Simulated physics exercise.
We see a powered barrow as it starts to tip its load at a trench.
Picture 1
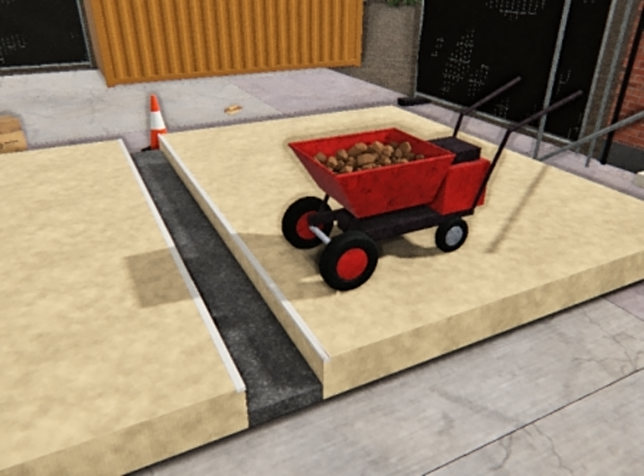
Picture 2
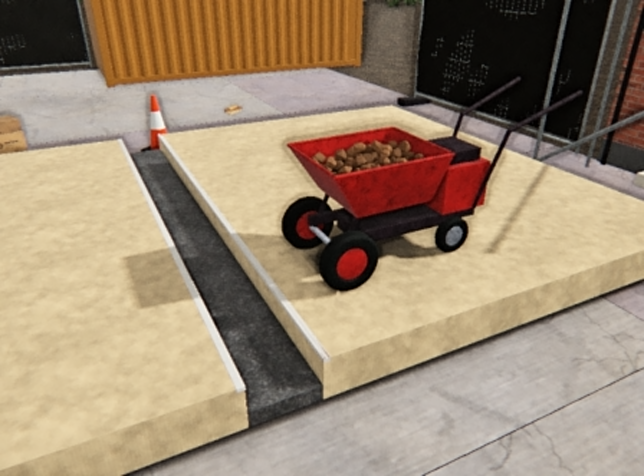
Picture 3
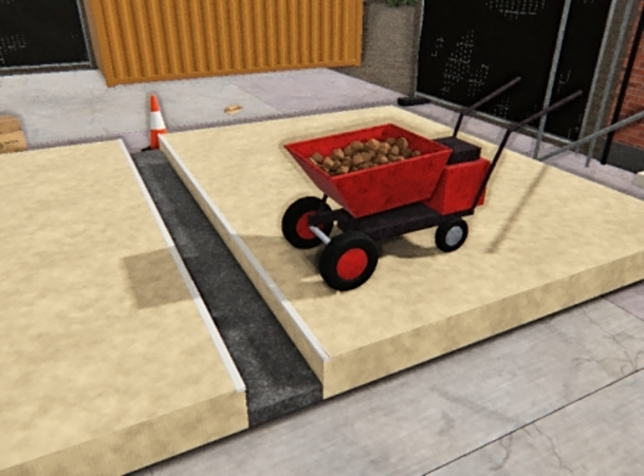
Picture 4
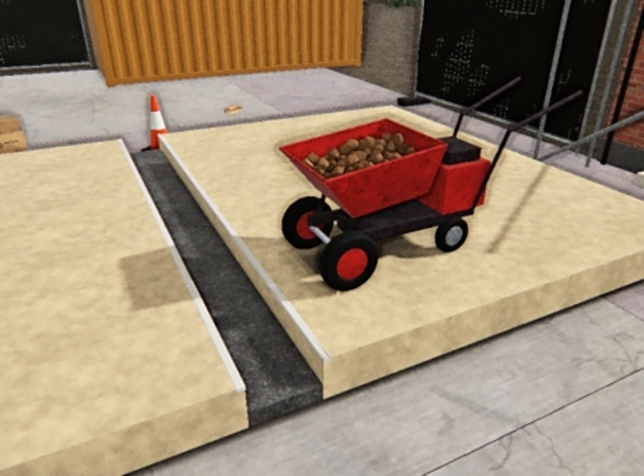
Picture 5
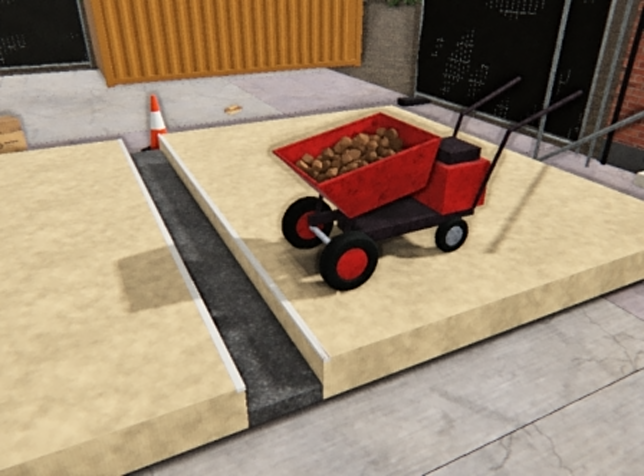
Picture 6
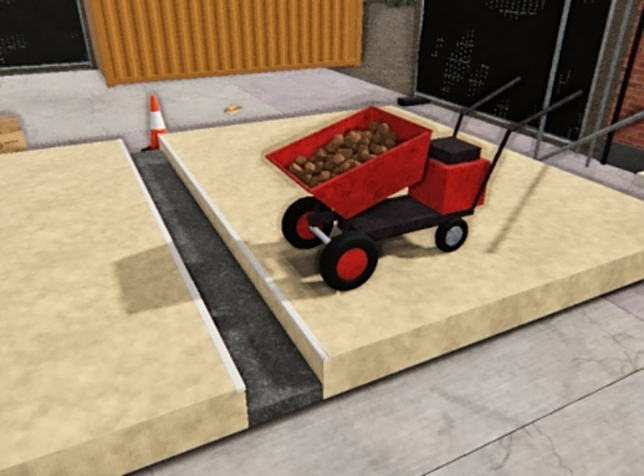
At first, a red powered barrow stands still beside a narrow dark trench between pale slabs, its level skip loaded with brown clods. The skip then begins to tilt, its front lip dipping slightly toward the left. By the end it is clearly tipped, its back raised, with the clods still inside.
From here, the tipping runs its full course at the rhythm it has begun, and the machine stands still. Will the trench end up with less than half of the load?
Above half.
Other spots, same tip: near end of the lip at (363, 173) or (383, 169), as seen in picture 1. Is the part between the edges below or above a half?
The first try ends with the greater portion between the edges, the second with the greater portion.
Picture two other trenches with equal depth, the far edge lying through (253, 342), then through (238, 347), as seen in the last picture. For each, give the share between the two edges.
Result, try 1: 40 in a hundred; try 2: 60 in a hundred.
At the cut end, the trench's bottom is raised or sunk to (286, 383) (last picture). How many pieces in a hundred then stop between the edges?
I'd guess close to 70 percent.
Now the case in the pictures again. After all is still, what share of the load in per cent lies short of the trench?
About 0 %.
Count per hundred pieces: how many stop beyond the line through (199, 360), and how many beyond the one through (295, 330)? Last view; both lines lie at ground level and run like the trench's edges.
About 10 percent, then about 100 percent.
Soon, skip tipped steeply; all in the skip.
A while on, skip tipped right over; most in the skip; a small part in or heaped over the trench; a small part falling.
Towards the end, skip tipped right over; about a quarter in the skip; about two thirds in or heaped over the trench; about a quarter beyond it.
Finally, skip tipped right over; most in or heaped over the trench; about a quarter beyond it.
